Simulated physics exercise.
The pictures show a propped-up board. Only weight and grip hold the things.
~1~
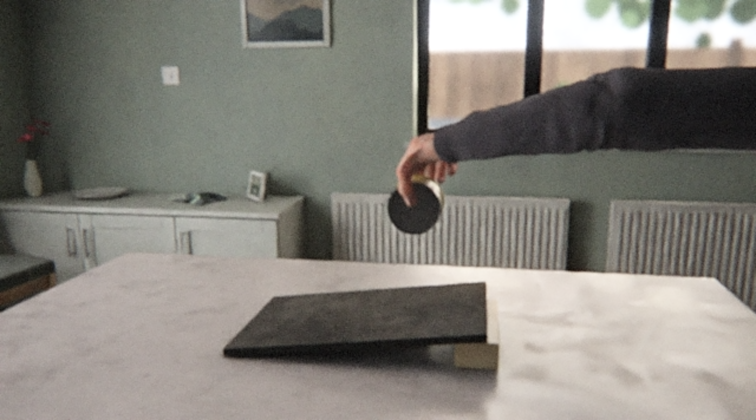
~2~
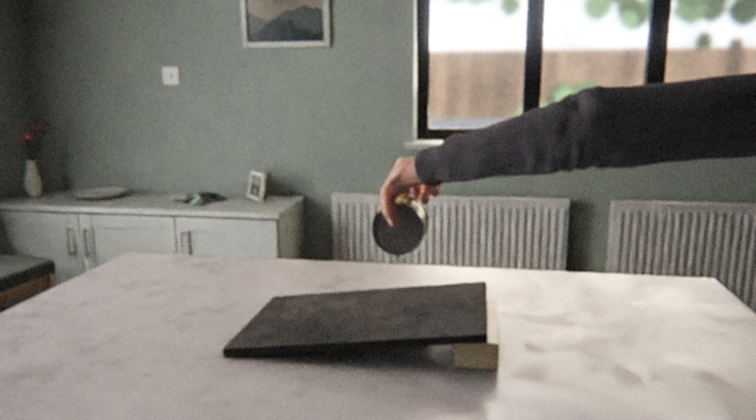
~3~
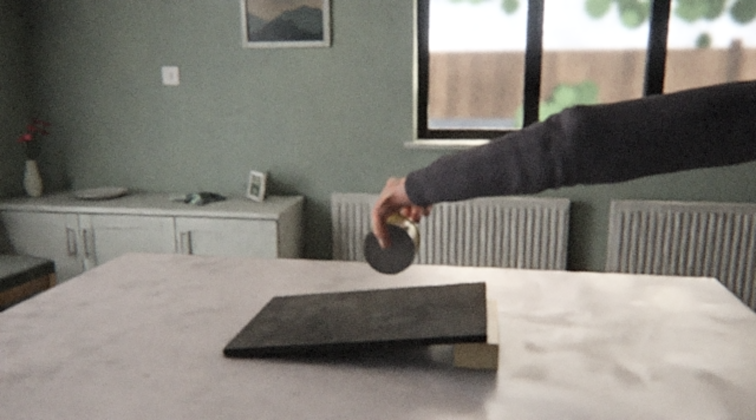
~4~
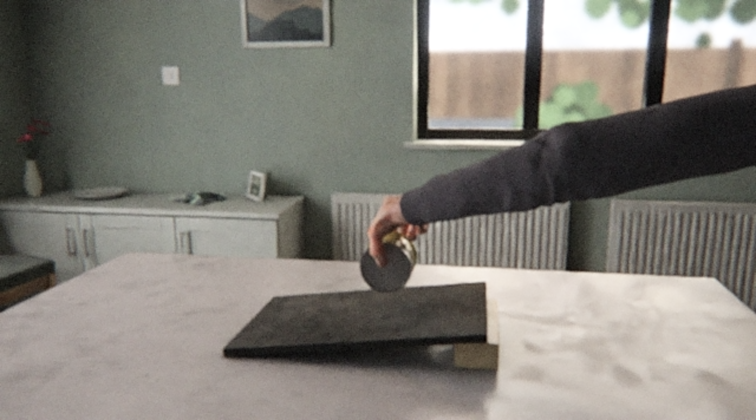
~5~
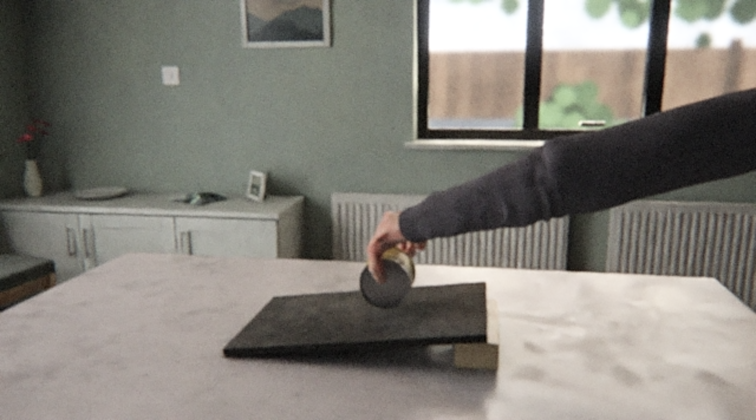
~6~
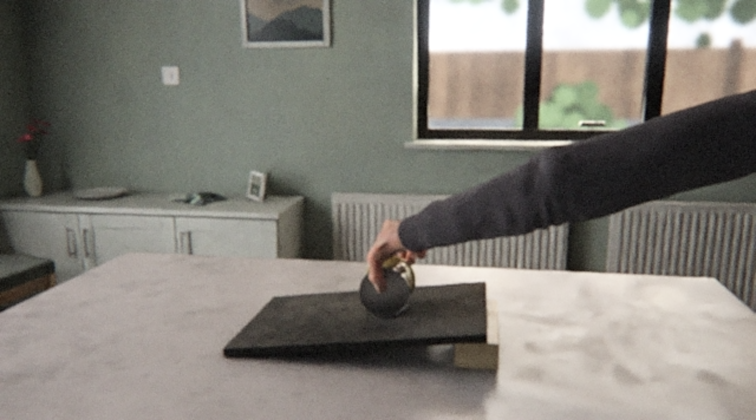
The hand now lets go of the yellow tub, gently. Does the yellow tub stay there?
The yellow tub slides or rolls down.
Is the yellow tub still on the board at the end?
It leaves the board.
Then, 1.00 s later than the last frame, yellow tub now off the board.
Then, 1.60 s later than the last frame, things are still on the move.
Then, 2.20 s later than the last frame, as before.
When it is over, off the board, yellow tub. The yellow tub runs down the board.
